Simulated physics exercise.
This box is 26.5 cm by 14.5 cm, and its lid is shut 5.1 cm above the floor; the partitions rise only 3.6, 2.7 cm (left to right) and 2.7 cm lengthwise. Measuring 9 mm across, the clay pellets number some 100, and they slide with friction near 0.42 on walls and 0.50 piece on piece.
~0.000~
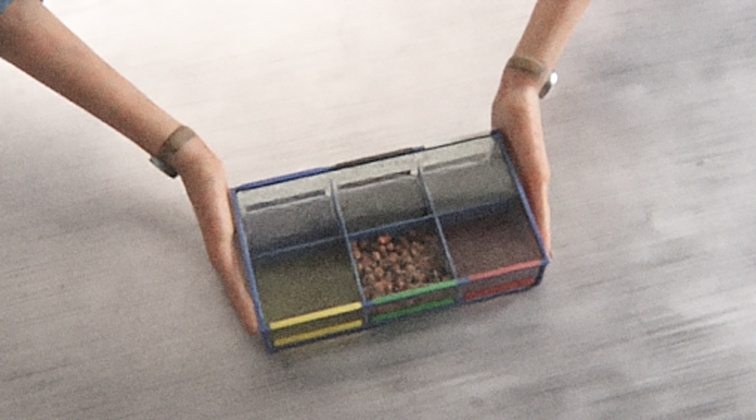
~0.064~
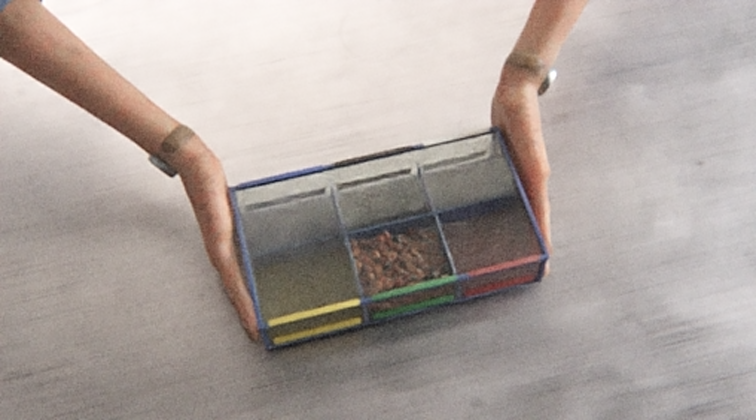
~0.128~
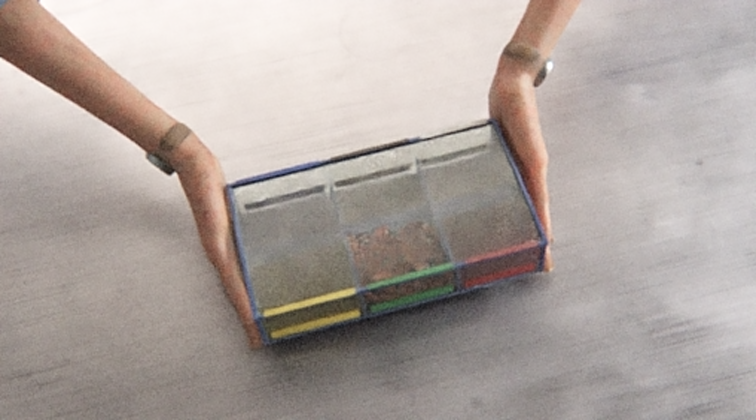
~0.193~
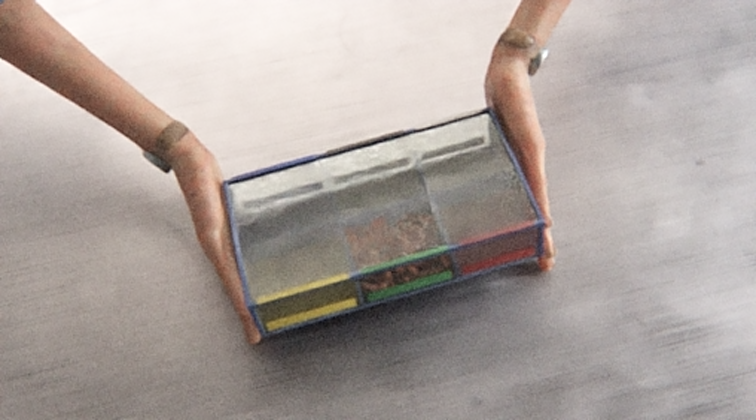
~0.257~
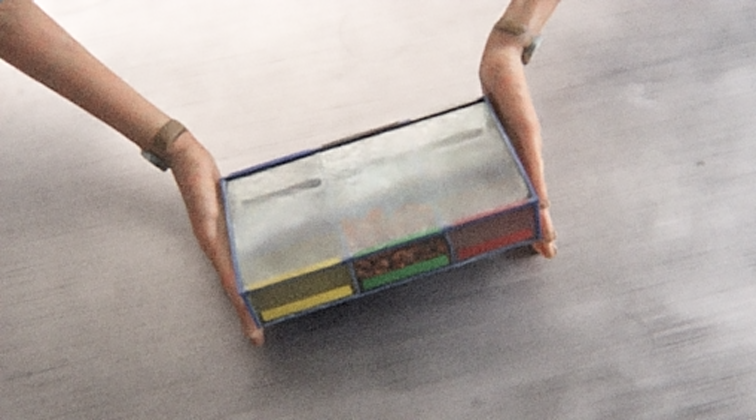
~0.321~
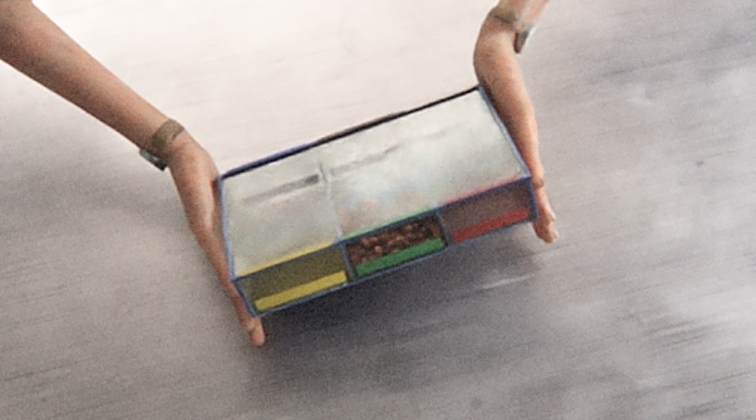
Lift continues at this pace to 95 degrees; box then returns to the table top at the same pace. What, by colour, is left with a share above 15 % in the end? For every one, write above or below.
Red below, blue above, green above, yellow below, white below, black above.
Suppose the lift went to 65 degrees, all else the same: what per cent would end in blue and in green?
Shares: Blue 0, green 100, per cent.
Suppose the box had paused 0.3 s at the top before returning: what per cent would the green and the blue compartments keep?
Green 20; blue 40.
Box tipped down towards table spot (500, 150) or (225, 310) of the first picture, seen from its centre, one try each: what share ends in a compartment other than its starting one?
Near 75 and 35 per cent, in that order.
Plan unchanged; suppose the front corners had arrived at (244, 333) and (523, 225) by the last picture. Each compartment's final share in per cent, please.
Each compartment ends with, in per cent, red 0, blue 0, green 65, yellow 35, white 0 and black 0.
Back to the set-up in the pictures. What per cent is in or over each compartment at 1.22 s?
Red 0; blue 5; green 80; yellow 0; white 0; black 15.
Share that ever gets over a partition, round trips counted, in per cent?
Around 75 in a hundred.
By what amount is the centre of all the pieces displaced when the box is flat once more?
Measured shift: Some 8.5 cm.
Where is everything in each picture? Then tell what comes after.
The first frame shows box tilt 0 degrees, front corners at (264, 327) and (544, 260); green 100 %.
The second frame shows box tilt 2 degrees, front corners at (262, 325) and (544, 256).
The third frame shows box tilt 6 degrees, front corners at (258, 316) and (543, 241), lowest corner left back.
The fourth frame shows box tilt 12 degrees, front corners at (251, 304) and (540, 221), lowest corner left back.
The fifth frame shows box tilt 18 degrees, front corners at (243, 291) and (534, 199), lowest corner left back.
The sixth frame shows box tilt 24 degrees, front corners at (234, 277) and (526, 176), lowest corner left back; green 100 %. Its pace works out near 90 degrees a second.
Then, at 1.22 s, tilt 93 degrees; blue 5 %, green 80 %, black 15 %.
Then, at 1.81 s, tilt 41 degrees; blue 35 %, green 25 %, black 40 %.
After 2.46 s, tilt 0 degrees; blue 35 %, green 25 %, black 40 %.
At rest (3.2 s), red 0 %, blue 35 %, green 25 %, yellow 0 %, white 0 %, black 40 %.
